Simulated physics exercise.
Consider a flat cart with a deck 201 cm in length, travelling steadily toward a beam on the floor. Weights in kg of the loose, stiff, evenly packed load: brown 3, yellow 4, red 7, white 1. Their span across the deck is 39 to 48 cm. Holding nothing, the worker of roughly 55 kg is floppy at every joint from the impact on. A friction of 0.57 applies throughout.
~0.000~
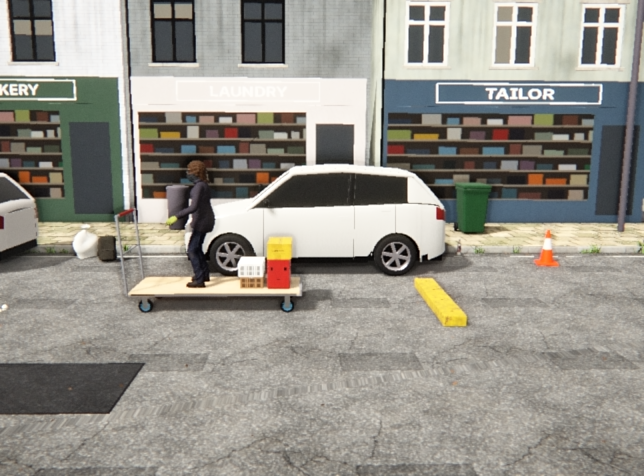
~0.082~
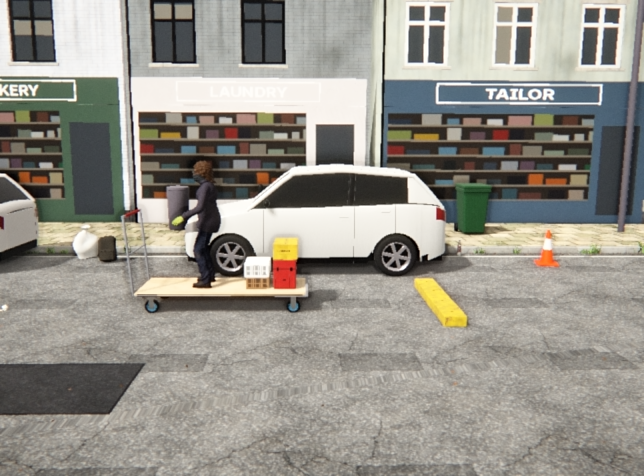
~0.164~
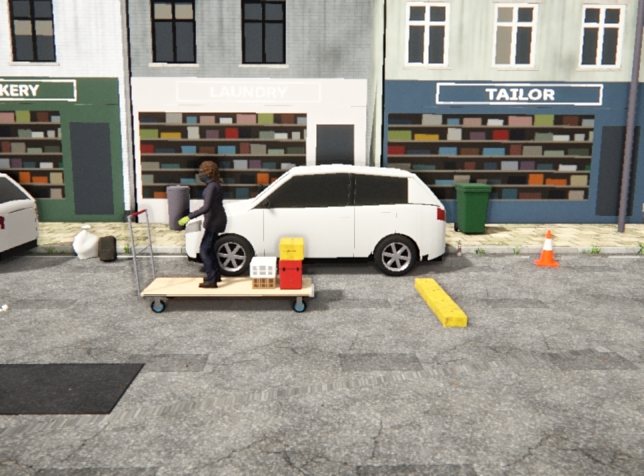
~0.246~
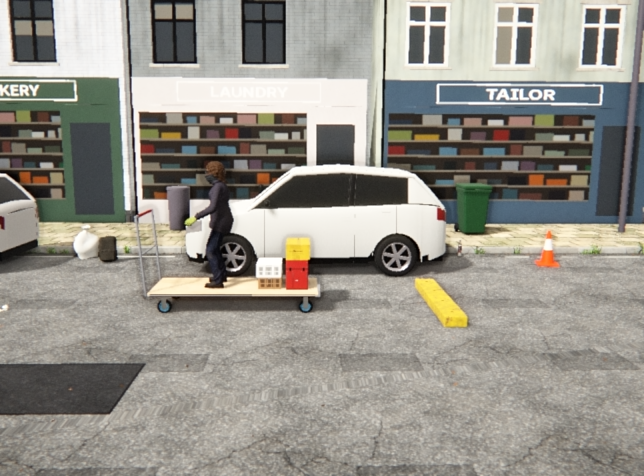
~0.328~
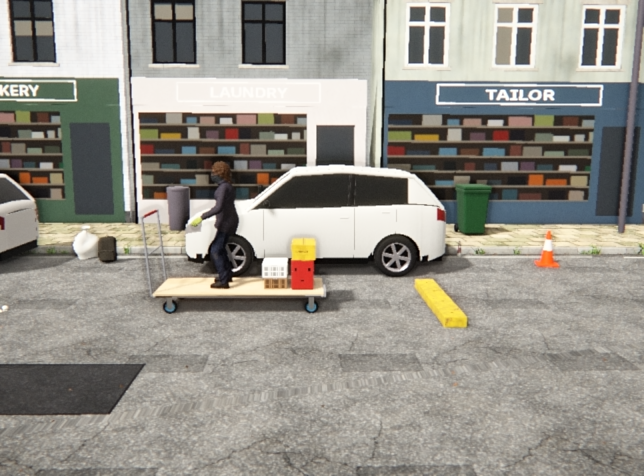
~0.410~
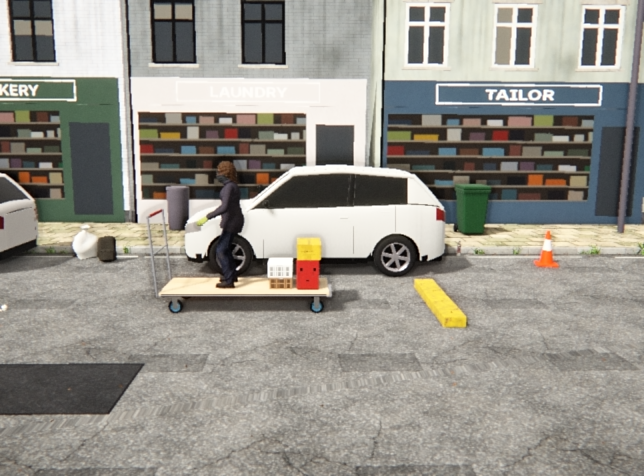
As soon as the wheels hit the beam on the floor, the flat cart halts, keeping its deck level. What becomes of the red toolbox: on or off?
The red toolbox remains on the deck.
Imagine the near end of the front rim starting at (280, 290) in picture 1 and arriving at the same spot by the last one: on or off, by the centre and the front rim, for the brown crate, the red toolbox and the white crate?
In that case the brown item would stay put, the red item would go over and the white item would stay put.
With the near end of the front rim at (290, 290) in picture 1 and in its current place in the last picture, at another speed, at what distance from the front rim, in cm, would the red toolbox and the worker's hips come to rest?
Rest points: Red at 20 cm behind, hips at 80 cm behind.
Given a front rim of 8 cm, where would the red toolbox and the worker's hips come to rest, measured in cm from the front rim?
Then the red one stops 20 cm short of the rim and the hips 80 cm short of it.
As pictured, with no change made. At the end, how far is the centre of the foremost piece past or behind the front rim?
The centre ends up some 20 cm behind the front rim.
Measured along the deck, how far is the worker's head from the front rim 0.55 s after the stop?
The head is some 90 cm back from the front rim.
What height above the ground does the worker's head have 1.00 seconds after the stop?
At that moment it's around 70 cm off the ground.
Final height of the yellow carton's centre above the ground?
Height: Roughly 75 centimetres.
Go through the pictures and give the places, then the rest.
Red toolbox (279, 270), white crate (252, 267), rim corner (301, 293); 167 cm short of the stop, in the first frame.
Red toolbox (285, 271), white crate (258, 267), rim corner (307, 293); 160 cm short of the stop, in the second frame.
Red toolbox (291, 271), white crate (264, 267), rim corner (313, 293); 153 cm short of the stop, in the third frame.
Red toolbox (297, 271), white crate (270, 267), rim corner (319, 294); 146 cm short of the stop, in the fourth frame.
Red toolbox (303, 271), white crate (275, 268), rim corner (325, 294); 139 cm short of the stop, in the fifth frame.
Red toolbox (308, 271), white crate (281, 267), rim corner (330, 294); 132 cm short of the stop. Speed about 0.9 m/s, in the sixth frame.
After 1.92 s the deck stops.
After 2.47 s the red toolbox is 16 cm behind the rim, tilted 0°, near (423, 271) in the last picture's view.
After 2.92 s the red toolbox is 16 cm behind the rim, tilted 5°, near (423, 271) in the last picture's view.
When all is still (3.5 s), nothing is past the rim; behind it, brown crate, yellow carton, red toolbox, white crate and the worker's hips.
